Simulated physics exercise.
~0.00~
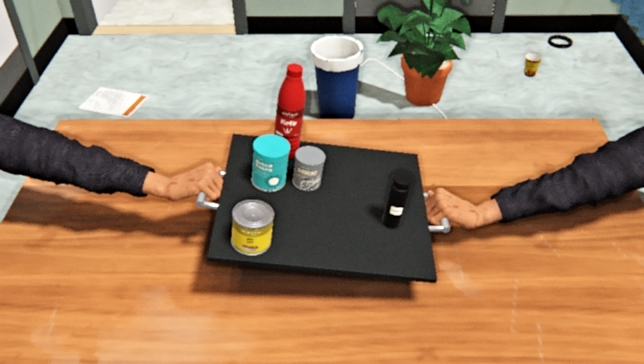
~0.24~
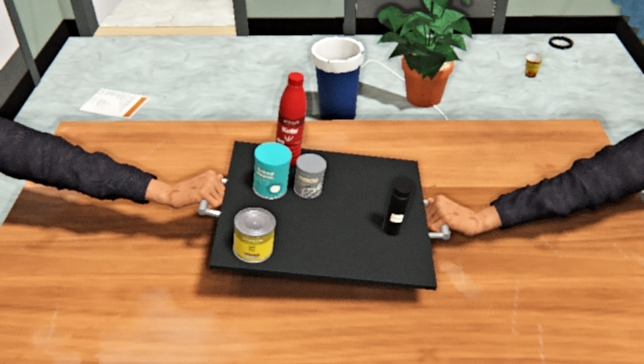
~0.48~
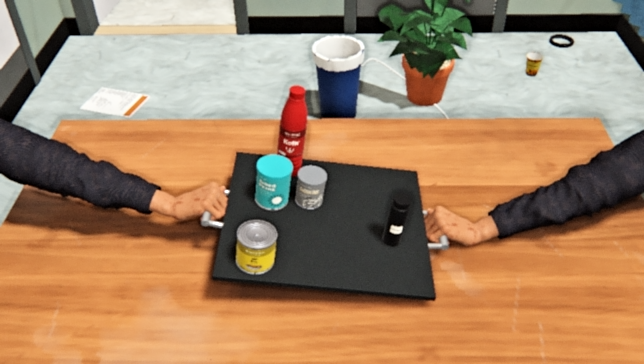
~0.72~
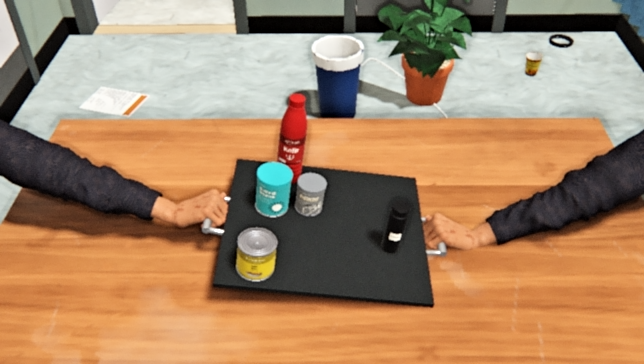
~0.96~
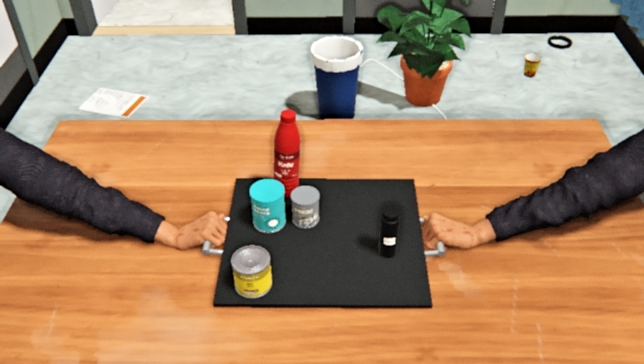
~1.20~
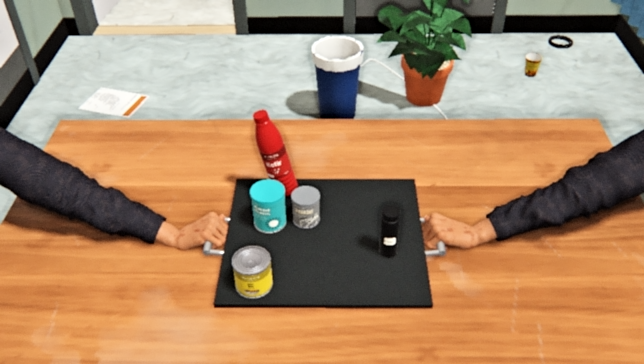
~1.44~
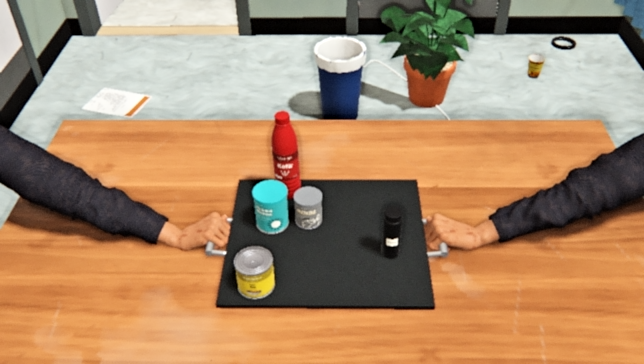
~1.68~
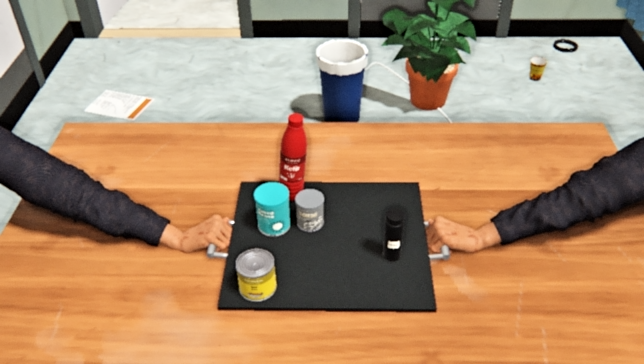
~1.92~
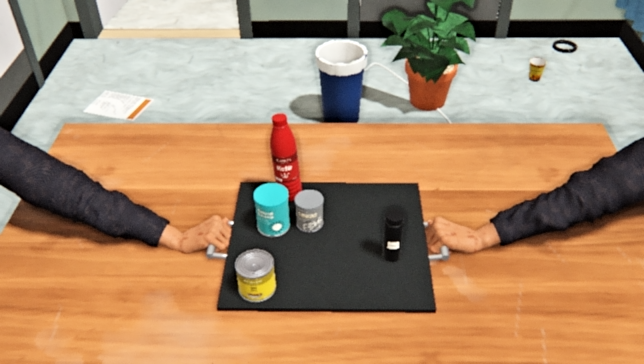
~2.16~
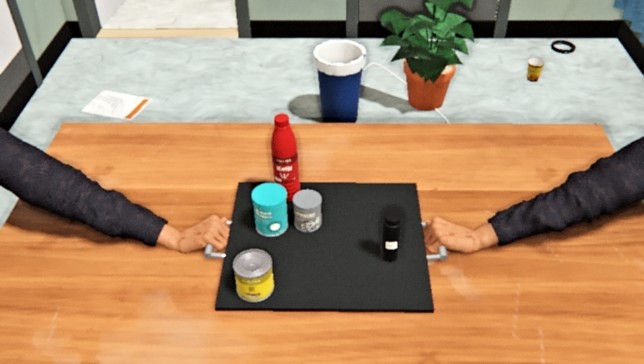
Two hands lower a black tray onto the table, and the red bottle wobbles but stays standing.
